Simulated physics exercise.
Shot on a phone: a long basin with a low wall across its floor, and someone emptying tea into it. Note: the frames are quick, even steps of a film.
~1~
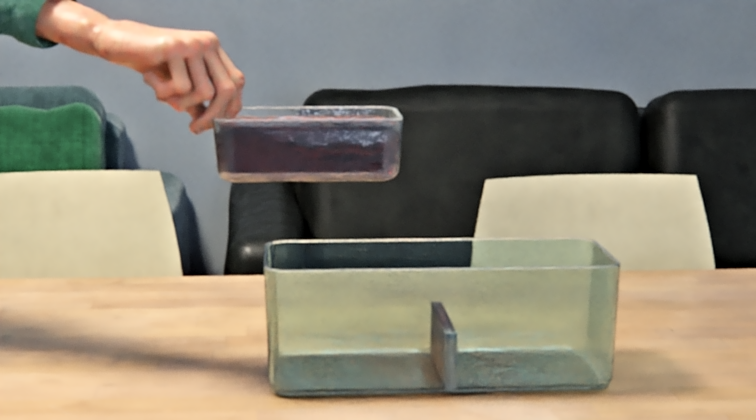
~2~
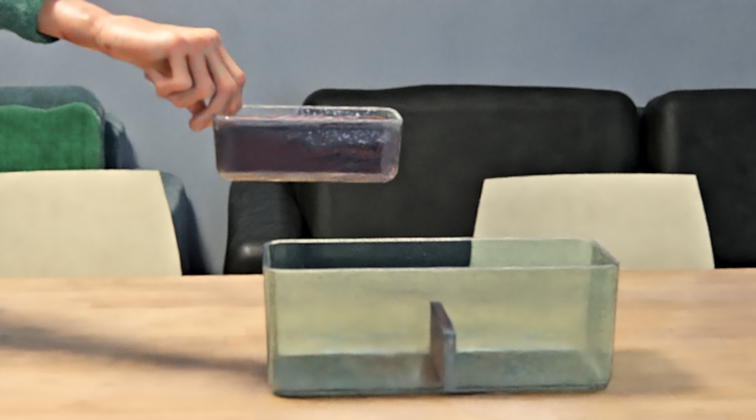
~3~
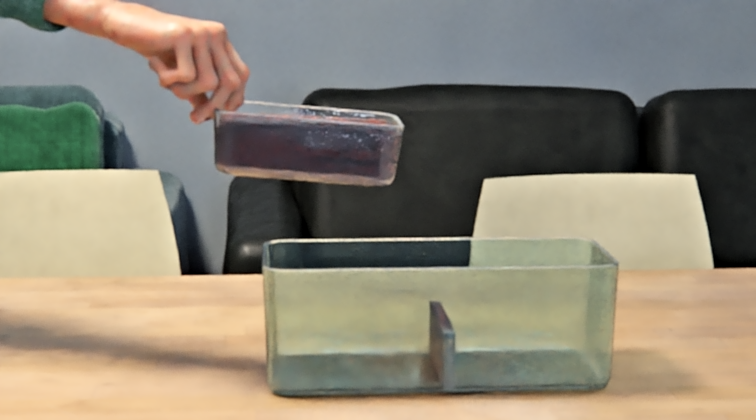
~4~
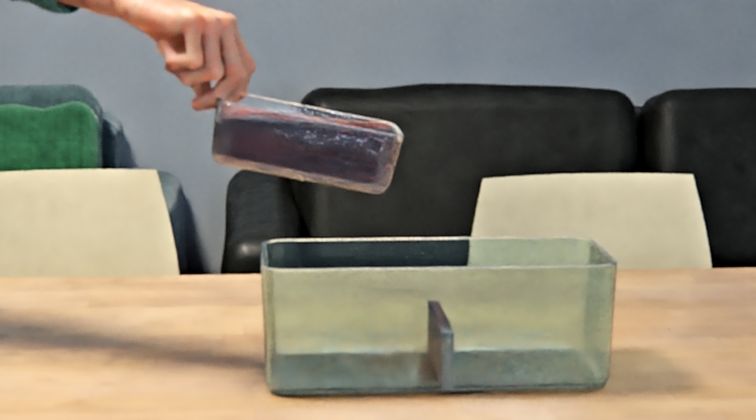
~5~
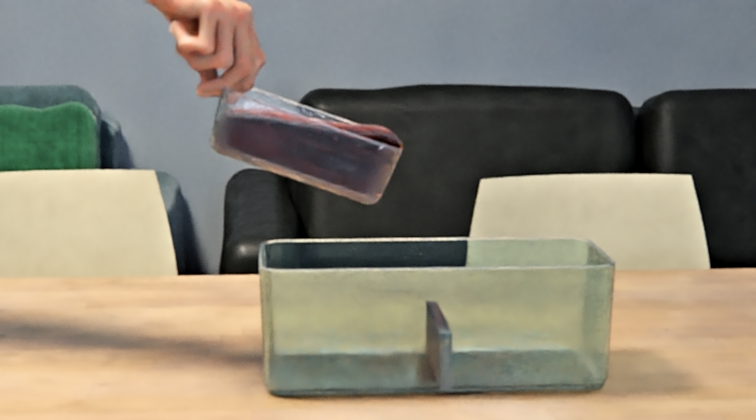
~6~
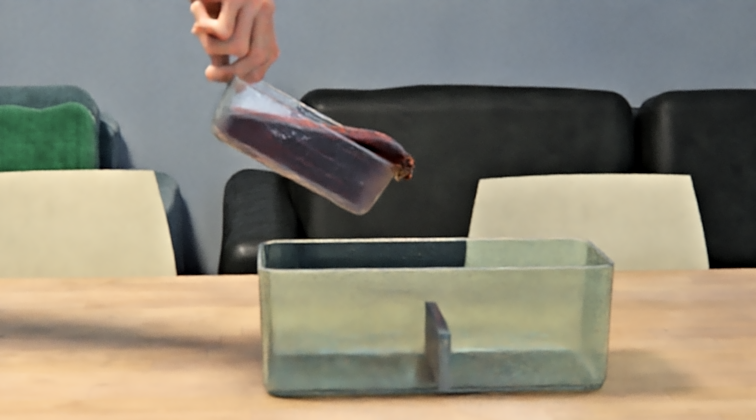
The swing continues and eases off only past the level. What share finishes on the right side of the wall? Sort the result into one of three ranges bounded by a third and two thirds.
It falls in the middle range, a third to two thirds.
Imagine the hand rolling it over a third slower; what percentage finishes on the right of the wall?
Roughly 60 percent.
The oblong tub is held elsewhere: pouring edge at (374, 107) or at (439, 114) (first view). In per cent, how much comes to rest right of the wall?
First try: About 35 %; second try: About 75 %.
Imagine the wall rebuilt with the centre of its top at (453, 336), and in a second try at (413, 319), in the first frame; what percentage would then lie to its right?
You'd get roughly 50 per cent the first time and roughly 75 per cent the second.
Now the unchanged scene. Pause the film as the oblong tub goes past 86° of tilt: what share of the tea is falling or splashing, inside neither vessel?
Something close to 25 percent of it.
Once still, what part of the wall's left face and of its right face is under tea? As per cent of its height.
About 20 per cent on the left and 40 per cent on the right.
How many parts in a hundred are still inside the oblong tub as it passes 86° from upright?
I'd put it at some 10 in a hundred.
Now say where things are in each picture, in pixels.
In the first picture, tilt 0°; pouring edge (398, 115); surface from (219, 123) to (395, 122); the long basin's rim runs from (266, 258) to (606, 253); the wall's top is at (443, 318).
In the second picture, tilt 1°; pouring edge (398, 117); surface from (218, 122) to (394, 123).
In the third picture, tilt 5°; pouring edge (399, 123); surface from (219, 119) to (395, 126).
In the fourth picture, tilt 11°; pouring edge (398, 132); surface from (219, 116) to (396, 129).
In the fifth picture, tilt 20°; pouring edge (397, 146); surface from (219, 114) to (397, 140); 3 per cent is over the edge.
In the sixth picture, tilt 30°; pouring edge (393, 163); surface from (218, 112) to (370, 141); 10 per cent is over the edge.
A moment on, the oblong tub is tipped on its side and 8 per cent is still to pour, 16 is left of the wall and 46 right of it.
Next, the oblong tub is tipped right over and 1 per cent is still to pour, 33 is left of the wall and 54 right of it.
Then the oblong tub is tipped right over and 0 per cent is still to pour, 34 is left of the wall and 57 right of it.
Later the oblong tub is tipped right over and 0 per cent is still to pour, 34 is left of the wall and 57 right of it.
Finally, 34 per cent lies left of the wall, 57 right of it and 9 outside.
